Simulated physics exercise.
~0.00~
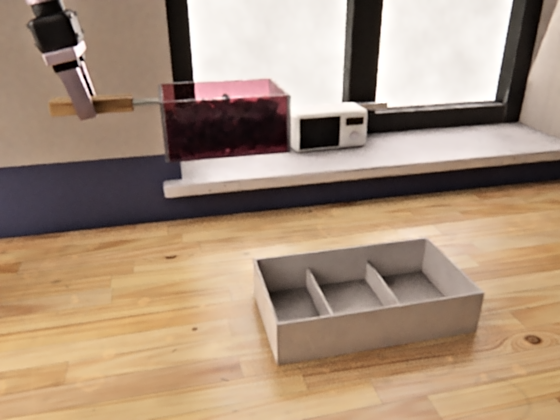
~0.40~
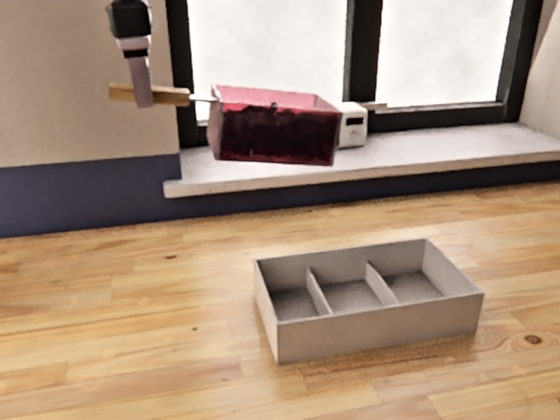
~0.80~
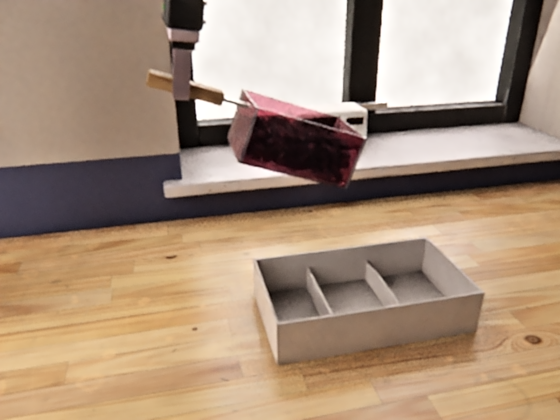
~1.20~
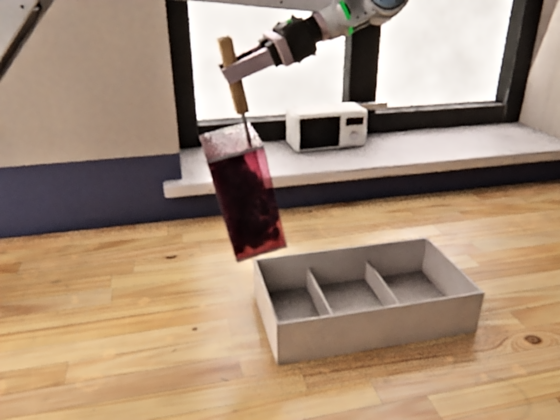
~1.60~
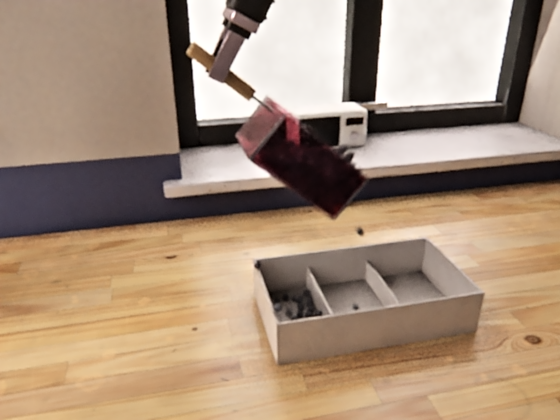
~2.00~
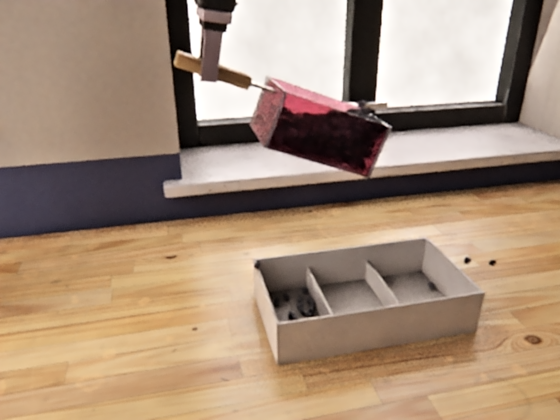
On a wooden table by a window, a robot arm carried a see-through reddish box of dark pebbles rightward and tipped it over a divided gray crate, spilling some mostly into the left section, then tilted it partly back, still holding most of them.
